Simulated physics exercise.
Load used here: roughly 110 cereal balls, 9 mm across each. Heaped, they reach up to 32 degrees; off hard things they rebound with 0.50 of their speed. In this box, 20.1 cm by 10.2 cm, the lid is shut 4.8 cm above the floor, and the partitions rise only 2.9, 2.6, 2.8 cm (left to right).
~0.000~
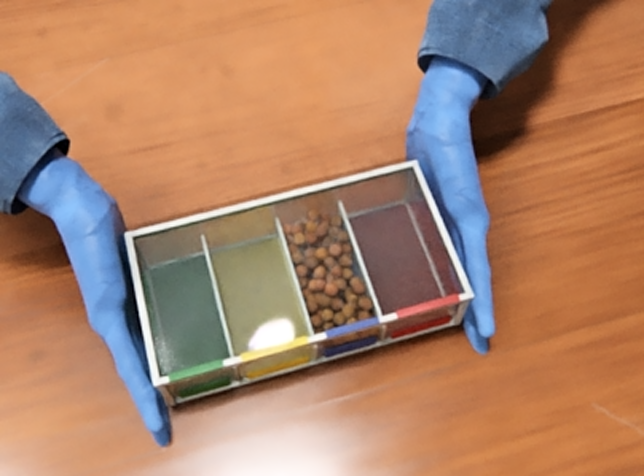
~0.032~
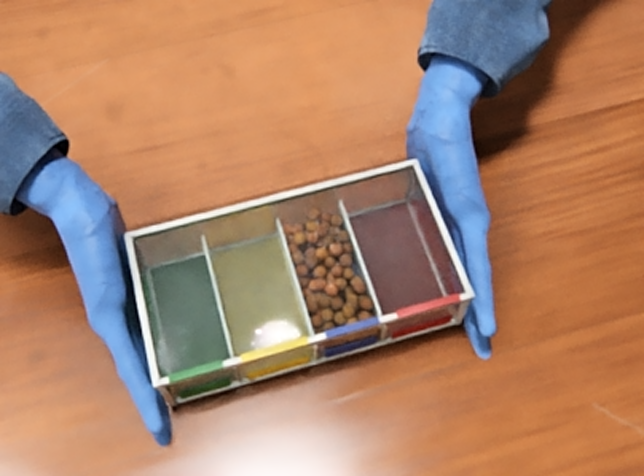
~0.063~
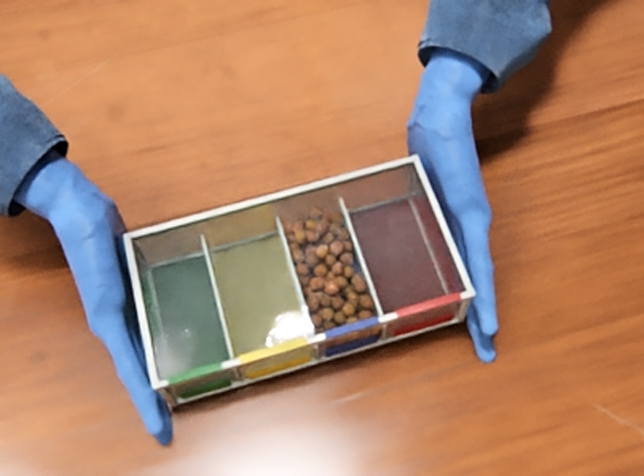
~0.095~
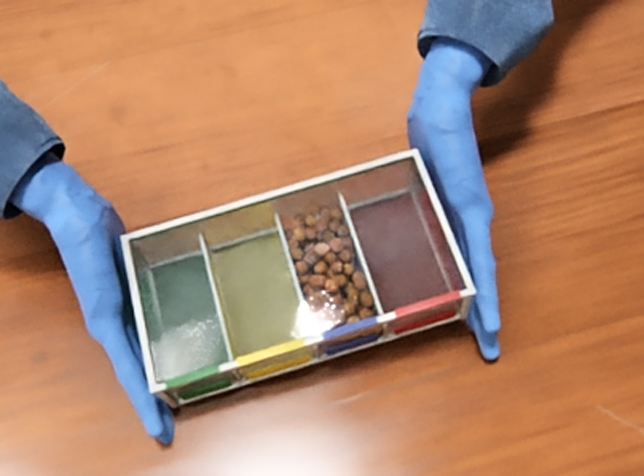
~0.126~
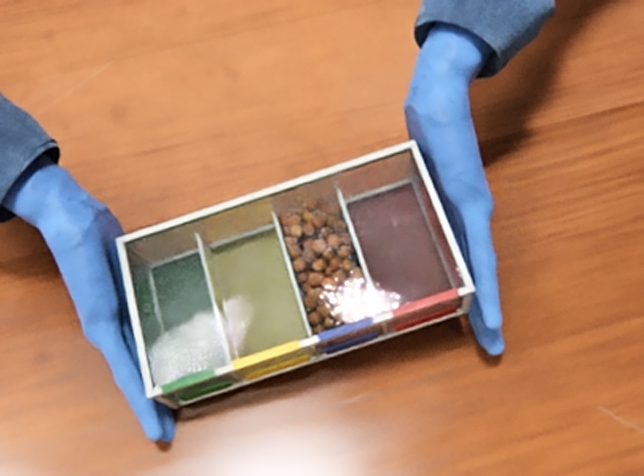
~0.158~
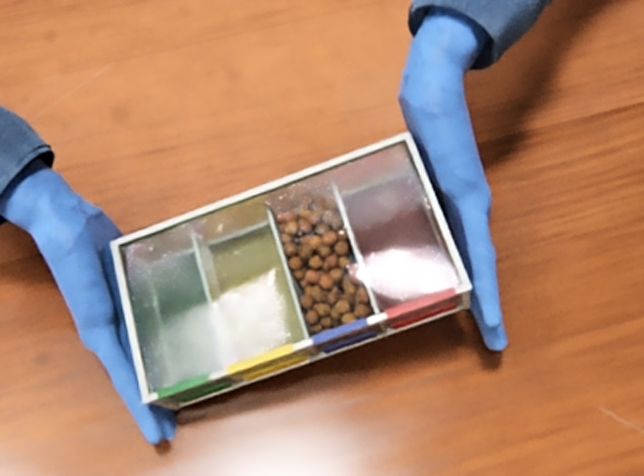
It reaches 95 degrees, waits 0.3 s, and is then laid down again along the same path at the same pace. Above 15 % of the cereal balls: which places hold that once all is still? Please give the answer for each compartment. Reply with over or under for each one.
Red: Under, blue: Over, green: Over, yellow: Over.
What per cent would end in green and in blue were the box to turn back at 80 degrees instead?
Shares: Green 35 and blue 45, per cent.
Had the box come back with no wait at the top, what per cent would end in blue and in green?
Blue 25, green 45.
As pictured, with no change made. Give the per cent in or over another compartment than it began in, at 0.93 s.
About 65 percent.
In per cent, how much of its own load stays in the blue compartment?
20 per cent, roughly.
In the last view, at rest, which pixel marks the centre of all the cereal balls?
Resting centre estimate: Around (259, 353).
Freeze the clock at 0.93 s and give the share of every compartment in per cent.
Red 0; blue 35; green 30; yellow 35.
Then, at 0.93 s, tilt 95 degrees; blue 35 %, green 30 %, yellow 35 %.
After 1.45 s, tilt 52 degrees; blue 20 %, green 40 %, yellow 40 %.
Then, at 2.03 s, tilt 0 degrees; blue 20 %, green 40 %, yellow 40 %.
By 2.4 s all is still; red 0 %, blue 20 %, green 40 %, yellow 40 %.
